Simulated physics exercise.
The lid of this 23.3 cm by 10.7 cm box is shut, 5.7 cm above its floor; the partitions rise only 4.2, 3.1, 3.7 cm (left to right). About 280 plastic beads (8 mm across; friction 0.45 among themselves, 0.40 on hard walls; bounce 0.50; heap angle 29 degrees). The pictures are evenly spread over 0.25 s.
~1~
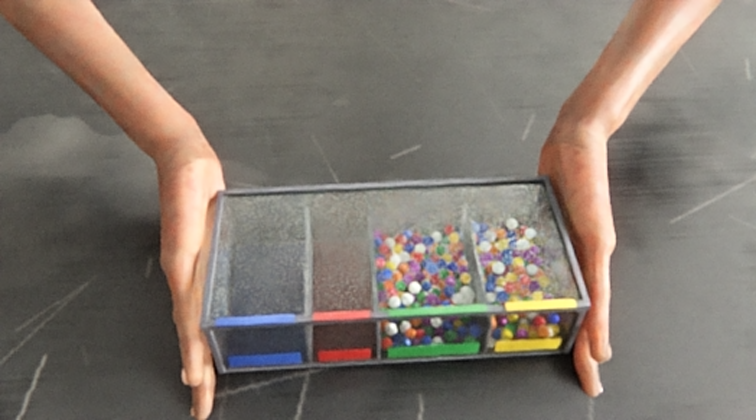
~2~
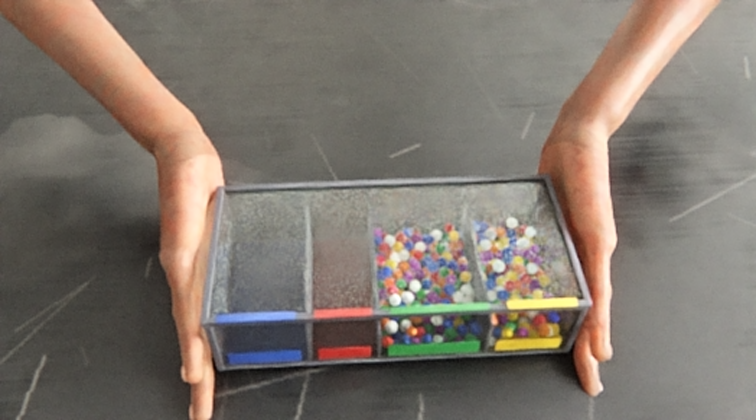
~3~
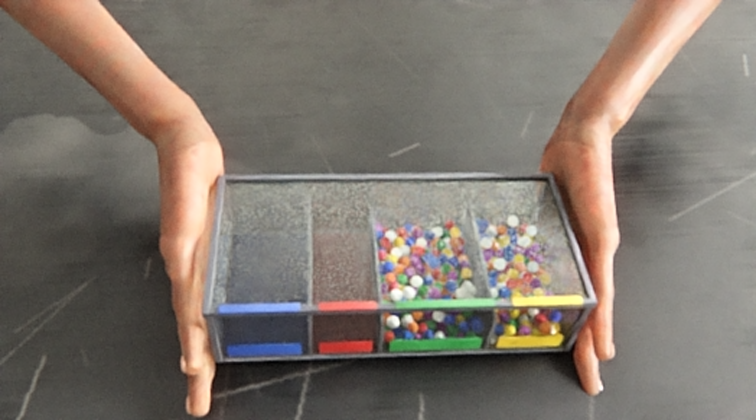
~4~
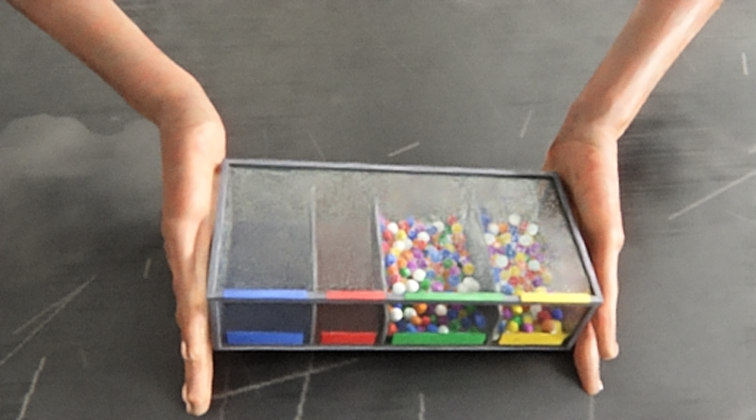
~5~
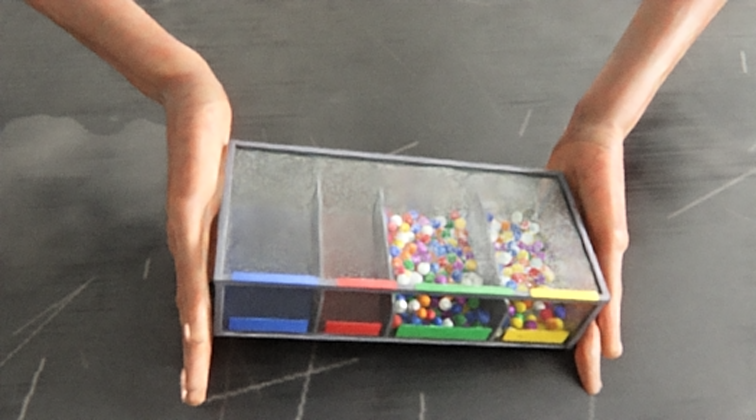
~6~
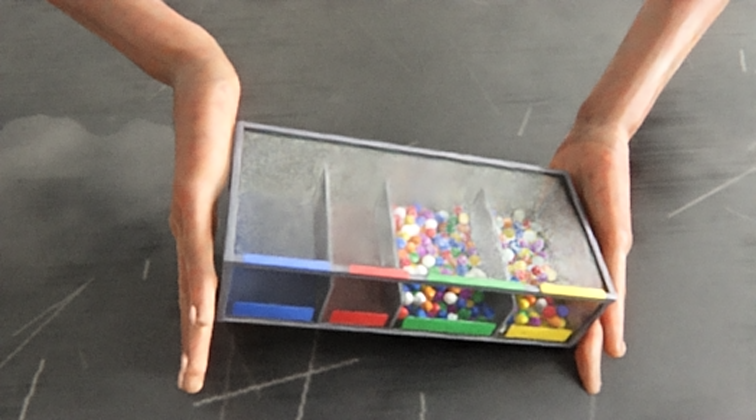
Two hands slowly raise the left side of a clear divided box holding colorful beads.
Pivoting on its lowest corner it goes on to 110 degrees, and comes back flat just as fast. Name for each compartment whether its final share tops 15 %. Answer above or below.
Red: Below, blue: Below, green: Below, yellow: Above.
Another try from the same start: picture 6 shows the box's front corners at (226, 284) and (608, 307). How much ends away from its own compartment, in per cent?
In that case some 35 per cent.
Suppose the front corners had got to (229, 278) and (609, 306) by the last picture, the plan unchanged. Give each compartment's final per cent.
Red 0, blue 0, green 15, yellow 85.
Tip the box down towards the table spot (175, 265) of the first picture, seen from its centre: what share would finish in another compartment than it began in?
About 90 per cent.
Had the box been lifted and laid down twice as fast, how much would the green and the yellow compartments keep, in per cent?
Then: Green 5, yellow 95.
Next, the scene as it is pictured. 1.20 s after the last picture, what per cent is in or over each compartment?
Red 0; blue 0; green 30; yellow 70.
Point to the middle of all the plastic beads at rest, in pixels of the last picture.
Near (519, 265).
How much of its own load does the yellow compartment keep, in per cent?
Roughly 100 per cent.
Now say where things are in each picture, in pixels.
Box tilt 0 degrees, front corners at (208, 323) and (582, 303); green 55 %, yellow 45 %, in the first picture.
Box tilt 1 degrees, front corners at (208, 320) and (584, 302), in the second picture.
Box tilt 3 degrees, front corners at (210, 310) and (588, 300), lowest corner right back, in the third picture.
Box tilt 7 degrees, front corners at (214, 294) and (595, 298), lowest corner right back, in the fourth picture.
Box tilt 11 degrees, front corners at (222, 276) and (602, 297), lowest corner right back, in the fifth picture.
Box tilt 16 degrees, front corners at (232, 258) and (609, 296), lowest corner right back; green 55 %, yellow 45 %, in the sixth picture.
Then, 1.20 s after the last picture, tilt 110 degrees; green 30 %, yellow 70 %.
Then, 2.00 s after the last picture, tilt 50 degrees; green 5 %, yellow 95 %.
Then, 2.81 s after the last picture, tilt 0 degrees; green 5 %, yellow 95 %.
In the end, red 0 %, blue 0 %, green 5 %, yellow 95 %.
